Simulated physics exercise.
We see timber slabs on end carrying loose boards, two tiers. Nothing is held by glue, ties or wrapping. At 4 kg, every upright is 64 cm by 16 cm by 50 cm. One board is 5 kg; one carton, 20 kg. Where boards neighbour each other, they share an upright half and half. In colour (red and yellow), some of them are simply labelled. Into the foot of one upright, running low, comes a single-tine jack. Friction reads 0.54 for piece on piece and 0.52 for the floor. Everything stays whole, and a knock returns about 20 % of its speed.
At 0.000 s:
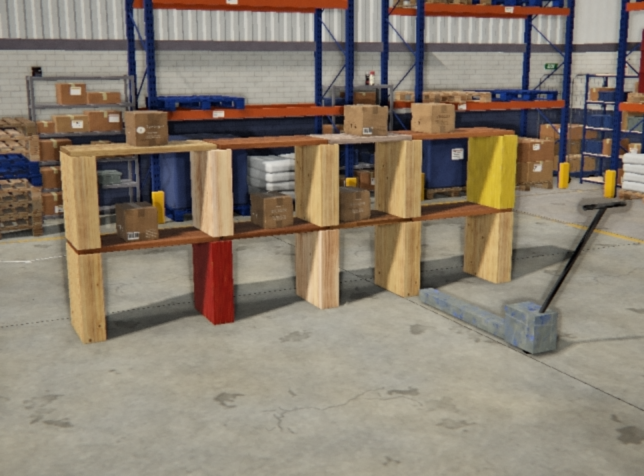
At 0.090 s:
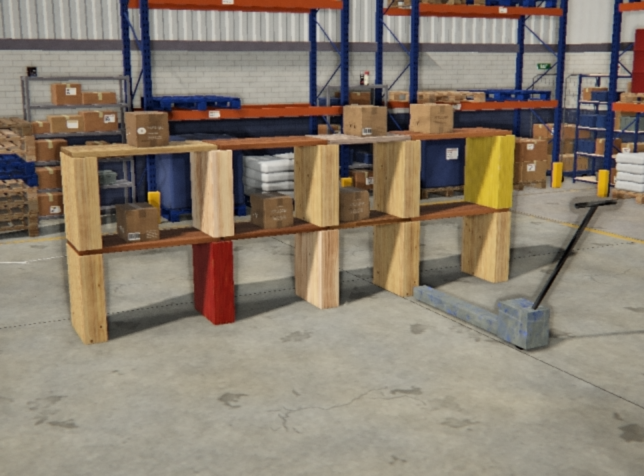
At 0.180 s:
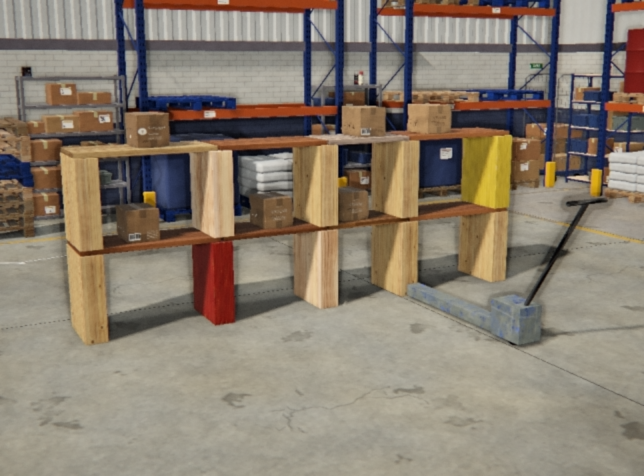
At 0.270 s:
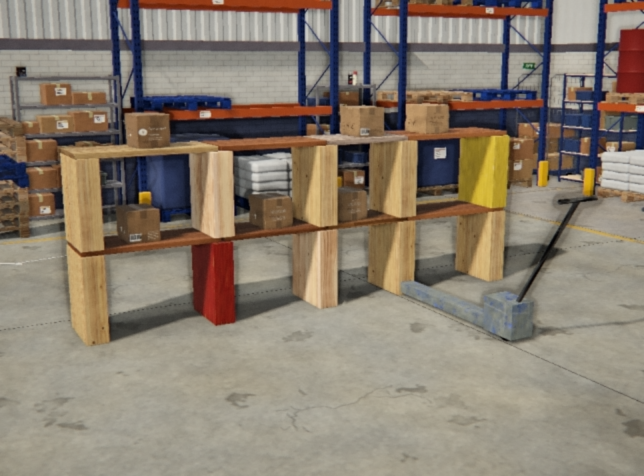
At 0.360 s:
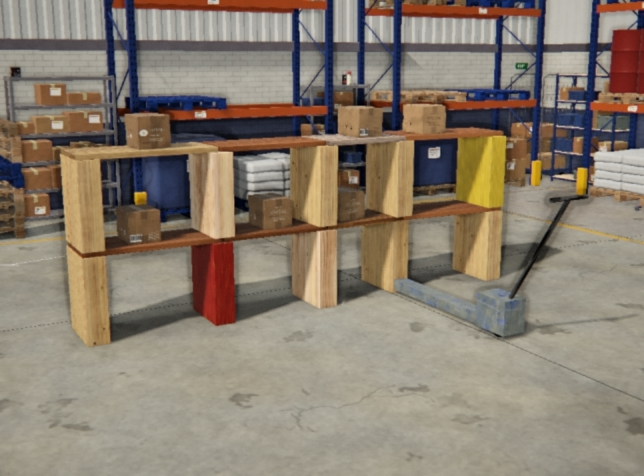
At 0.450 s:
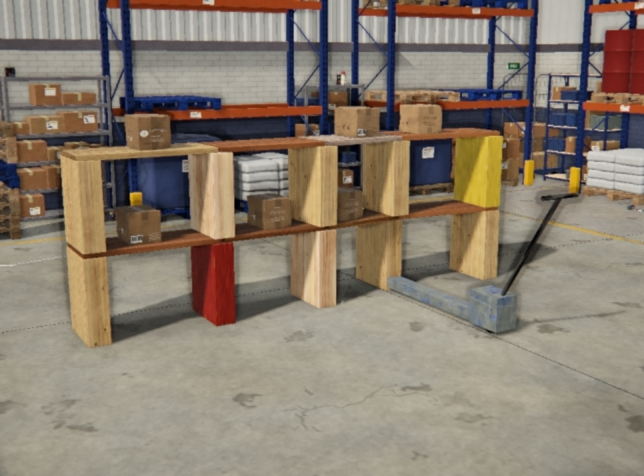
A two-tier structure of upright timber slabs and loose boards stands on a warehouse floor, seen from the front and slightly above, with stocked blue-and-orange racking behind. Cartons sit on its boards, a red upright stands lower left, a yellow one upper right, and a blue-grey jack lies low at right. The jack slides slowly leftward, its tine reaching the lower right uprights, as the camera moves slightly around.
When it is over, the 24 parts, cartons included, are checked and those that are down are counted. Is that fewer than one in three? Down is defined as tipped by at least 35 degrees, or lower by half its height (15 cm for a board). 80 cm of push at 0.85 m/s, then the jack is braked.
No, it is more.
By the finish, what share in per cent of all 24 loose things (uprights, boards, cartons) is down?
Share down: About 50 in a hundred.
By 1.24 s, none of the 24 pieces down, 12 disturbed; yellow upright moved 23 mm.
By 2.68 s, 10 of the 24 pieces down; yellow upright tilted 51°.
By 3.20 s, 12 of the 24 pieces down; yellow upright on its side.
When it is over (4.6 s), 12 of the 24 pieces down; yellow upright on its side; red upright unmoved. That is 50 per cent. In pixels of the last frame, middles, yellow upright near (547, 244), red upright near (212, 277).
